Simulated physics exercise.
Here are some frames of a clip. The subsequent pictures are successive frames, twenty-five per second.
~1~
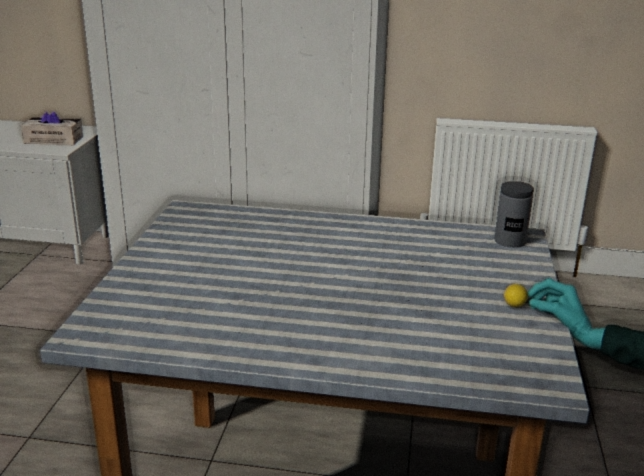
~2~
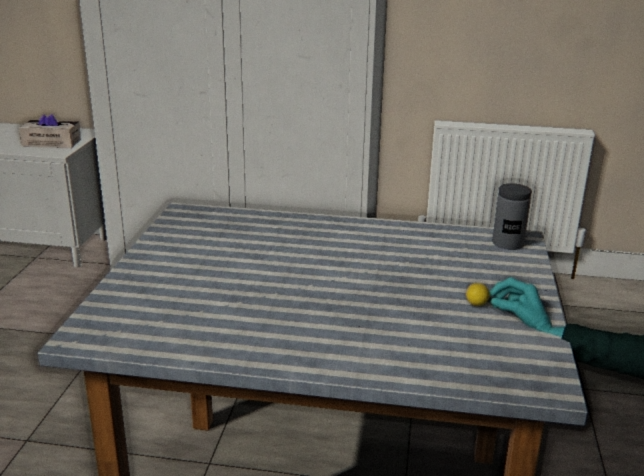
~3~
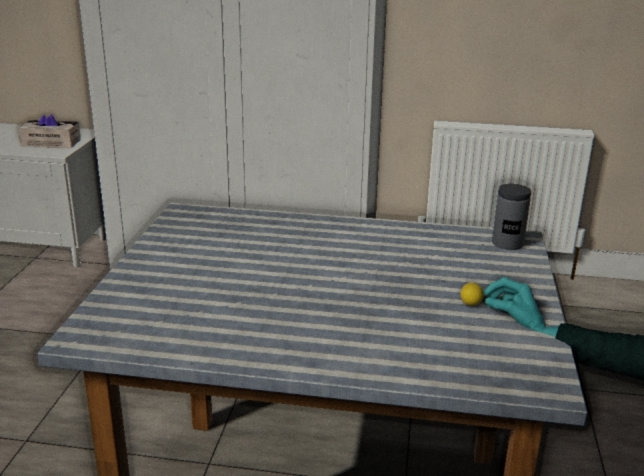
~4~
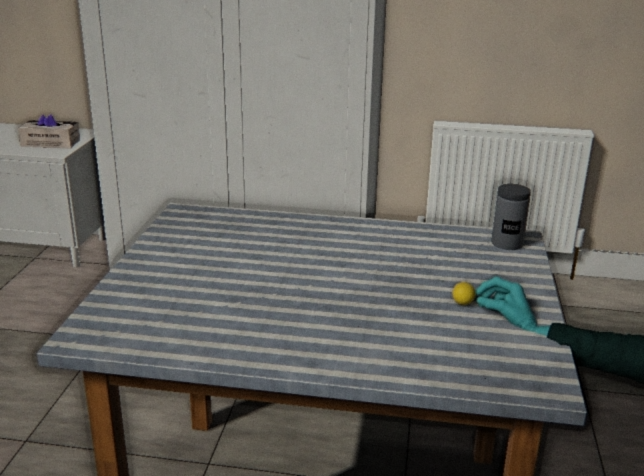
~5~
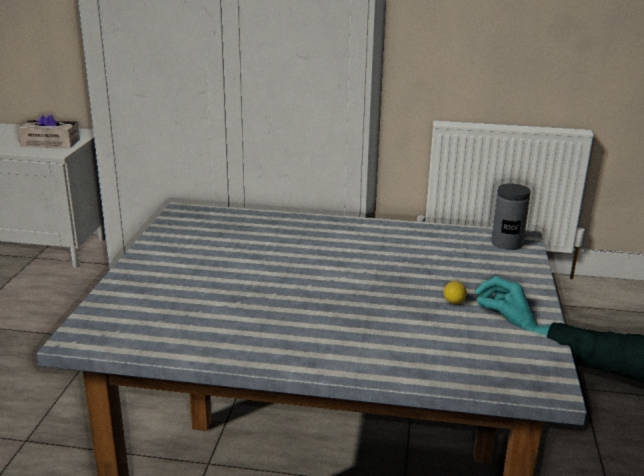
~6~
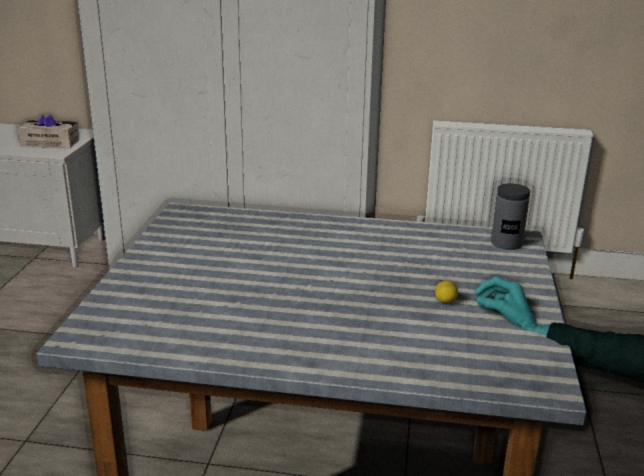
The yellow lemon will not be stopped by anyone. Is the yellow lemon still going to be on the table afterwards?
Yes: Looks like it comes to rest on the table, then.
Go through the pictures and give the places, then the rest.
The first picture shows under the hand; yellow lemon (516, 295).
The second picture shows under the hand; yellow lemon (478, 294).
The third picture shows under the hand; yellow lemon (472, 294).
The fourth picture shows yellow lemon (464, 294).
The fifth picture shows yellow lemon (455, 293) shifted a little.
The sixth picture shows yellow lemon (447, 292) shifted about its own width.
Then, 0.20 s on from there, yellow lemon shifted well along near (410, 289).
Then, 0.50 s on from there, yellow lemon shifted well along near (366, 285).
Then, 0.80 s on from there, yellow lemon shifted well along near (335, 282).
In the end, moved from the start, yellow lemon. At the end, from the last picture's camera, yellow lemon near (316, 281).
